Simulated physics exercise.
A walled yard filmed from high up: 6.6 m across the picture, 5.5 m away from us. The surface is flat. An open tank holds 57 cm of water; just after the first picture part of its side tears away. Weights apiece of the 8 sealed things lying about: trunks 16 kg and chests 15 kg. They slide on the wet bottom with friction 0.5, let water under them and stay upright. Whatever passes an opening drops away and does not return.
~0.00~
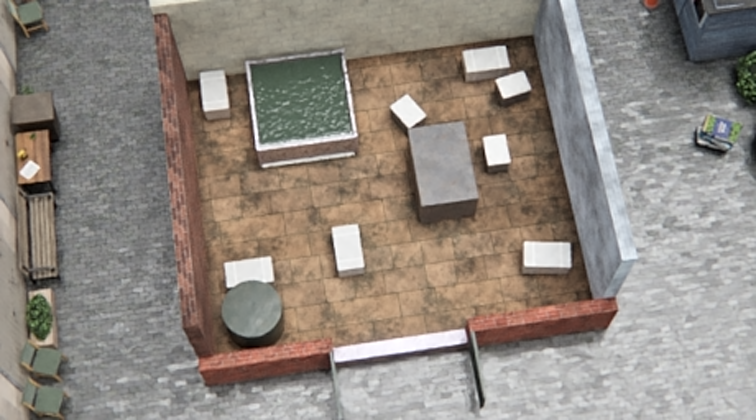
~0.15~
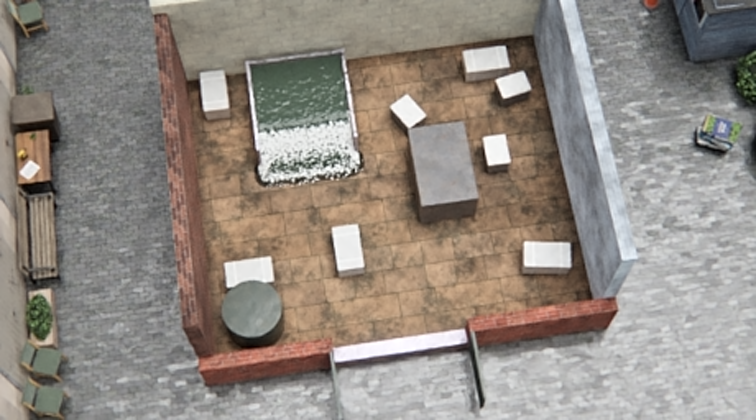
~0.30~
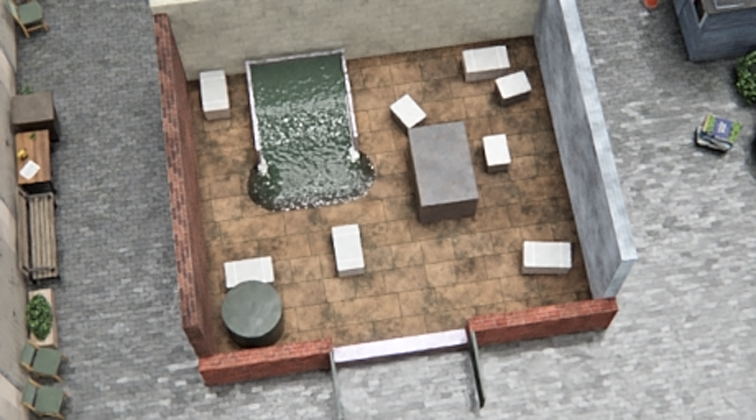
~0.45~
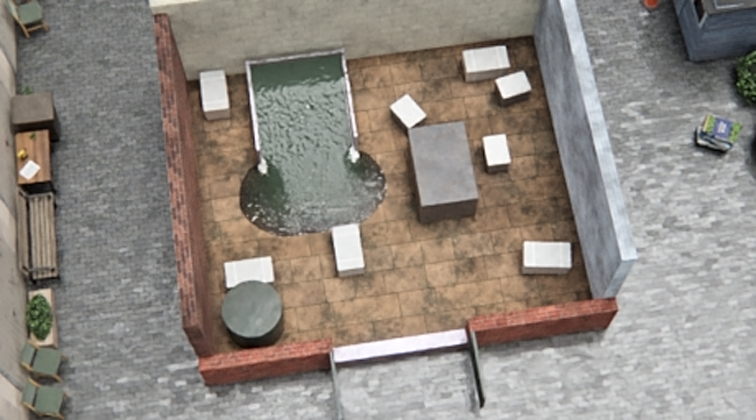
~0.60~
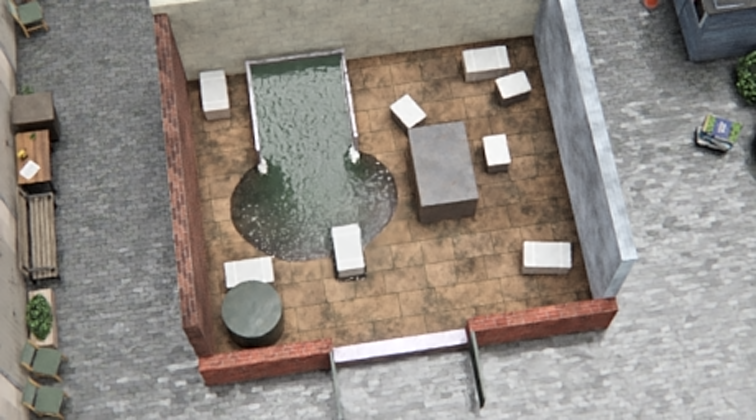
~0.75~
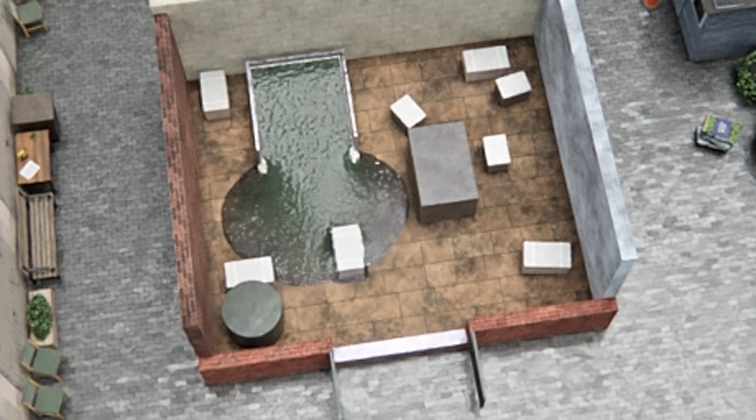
In a walled yard, water pours from an open tank and spreads around a white block.
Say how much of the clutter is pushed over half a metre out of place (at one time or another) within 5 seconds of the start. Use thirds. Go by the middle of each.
It is under a third.
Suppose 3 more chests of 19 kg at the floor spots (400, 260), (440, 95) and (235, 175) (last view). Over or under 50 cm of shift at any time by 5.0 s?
In turn: More, less, less.
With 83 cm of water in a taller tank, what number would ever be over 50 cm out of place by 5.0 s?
In that case 2 of them.
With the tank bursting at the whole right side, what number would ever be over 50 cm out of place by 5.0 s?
Then 5.
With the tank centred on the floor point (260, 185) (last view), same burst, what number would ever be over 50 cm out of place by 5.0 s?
Then 2.
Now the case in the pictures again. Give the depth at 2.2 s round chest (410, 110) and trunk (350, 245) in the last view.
About 0 and 6 cm.
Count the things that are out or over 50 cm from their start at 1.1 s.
By then 0.
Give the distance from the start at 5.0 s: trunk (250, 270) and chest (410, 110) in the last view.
In turn: 100 cm, 0 cm.
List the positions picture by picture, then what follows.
The first picture shows a trunk at (348, 247) rests on the ground; a trunk at (214, 90), on the bottom; 2.9 m2 under water; 0 of 8 have shifted.
The second picture shows a trunk at (348, 247), on the bottom; a trunk at (214, 90), on the bottom; 3.7 m2 under water; 0 of 8 have shifted.
The third picture shows a trunk at (348, 247) rests on the ground; a trunk at (214, 90) rests on the ground; water covers 4.8 m2; 0 of 8 have shifted.
The fourth picture shows a trunk at (348, 247) rests on the ground; a trunk at (214, 90) rests on the ground; water covers 6.1 m2; 0 of 8 have shifted.
The fifth picture shows a trunk at (348, 247), on the bottom; a trunk at (214, 90) rests on the ground; 7.6 m2 under water; 0 of 8 have shifted.
The sixth picture shows a trunk at (348, 247), on the bottom; a trunk at (214, 90), on the bottom; 9.2 m2 under water; 0 of 8 have shifted.
After 1.1 s 0 of 8 are over 50 cm from their spots; 0 afloat.
After 2.2 s 1 of 8 are over 50 cm from their spots; 2 afloat.
After 3.5 s 1 of 8 are over 50 cm from their spots; 1 afloat.
After 5.0 s 2 of 8 are over 50 cm from their spots, and 2 have been at some point; 1 afloat.
